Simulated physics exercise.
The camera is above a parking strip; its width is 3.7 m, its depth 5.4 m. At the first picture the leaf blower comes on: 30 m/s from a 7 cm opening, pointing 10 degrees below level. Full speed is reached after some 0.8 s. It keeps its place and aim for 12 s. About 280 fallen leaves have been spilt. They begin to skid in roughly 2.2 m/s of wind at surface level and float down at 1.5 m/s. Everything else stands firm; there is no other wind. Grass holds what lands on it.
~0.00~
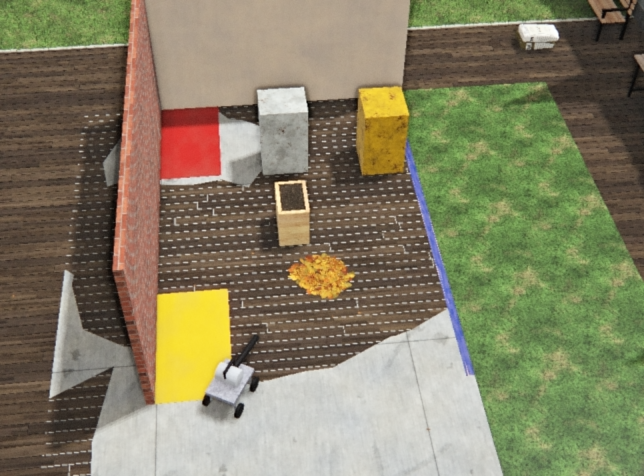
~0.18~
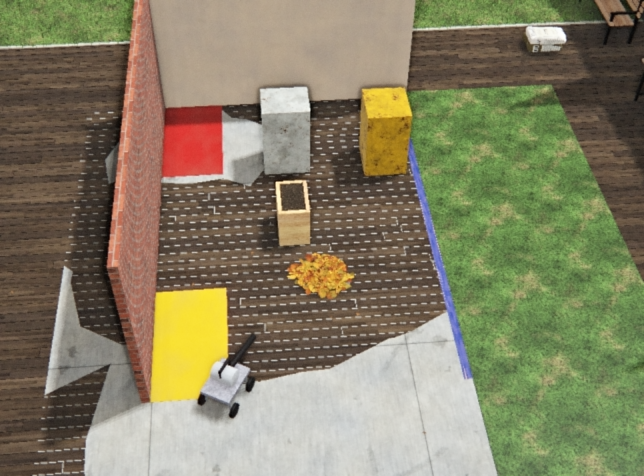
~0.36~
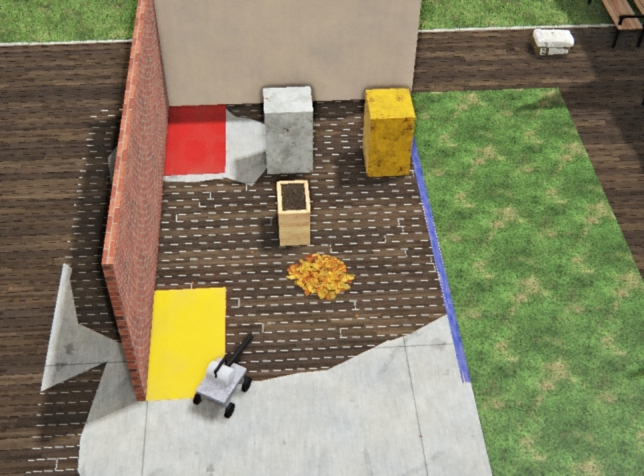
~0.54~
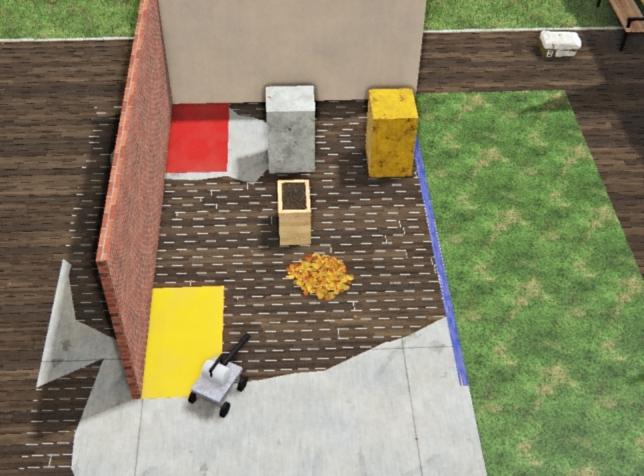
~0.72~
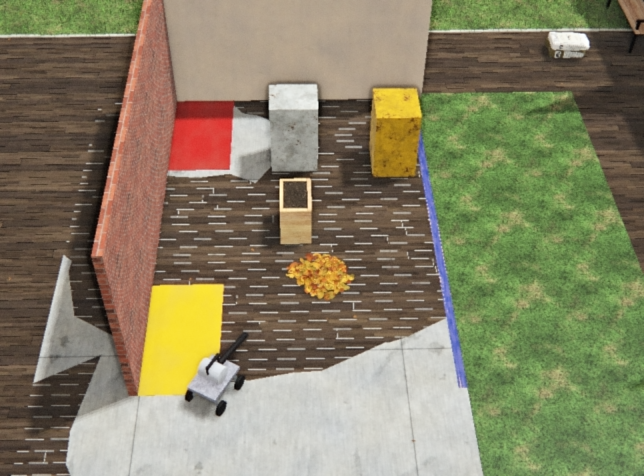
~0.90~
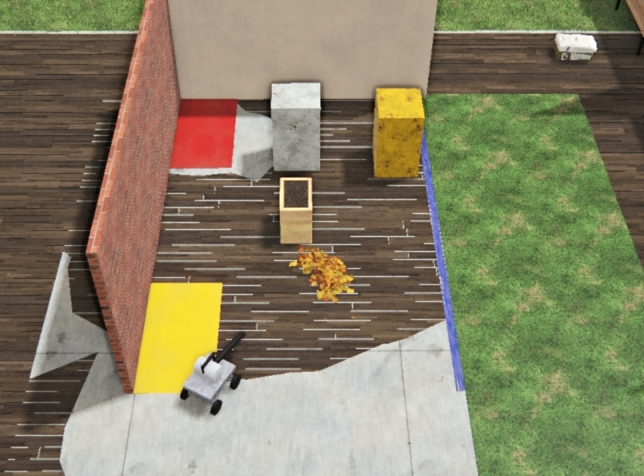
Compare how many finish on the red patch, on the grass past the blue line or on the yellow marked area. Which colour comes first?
The biggest group is at the blue one.
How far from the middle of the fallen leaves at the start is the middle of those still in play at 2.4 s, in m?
Roughly 1.6 m.
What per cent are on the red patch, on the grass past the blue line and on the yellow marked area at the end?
Roughly 0 % red, 30 % blue, 0 % yellow.
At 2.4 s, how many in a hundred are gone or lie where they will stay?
Some 15 per cent.
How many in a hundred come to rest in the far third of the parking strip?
Near 5 %.
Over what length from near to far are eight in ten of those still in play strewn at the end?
Roughly 1.6 m.
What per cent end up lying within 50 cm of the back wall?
About 0 %.
After 2.4 s the count stands so, 0 % are on the yellow marked area, 0 % on the red patch and 10 % on the grass past the blue line; the middle of those still in play is near (406, 211).
After 3.8 s the count stands so, 0 % are on the yellow marked area, 0 % on the red patch and 18 % on the grass past the blue line; the middle of those still in play is near (414, 205).
After 6.6 s the count stands so, 0 % are on the yellow marked area, 0 % on the red patch and 22 % on the grass past the blue line; the middle of those still in play is near (419, 202).
After 12.0 s, at the end, 0 % are on the yellow marked area, 0 % on the red patch and 27 % on the grass past the blue line; the middle of those still in play is near (428, 199).
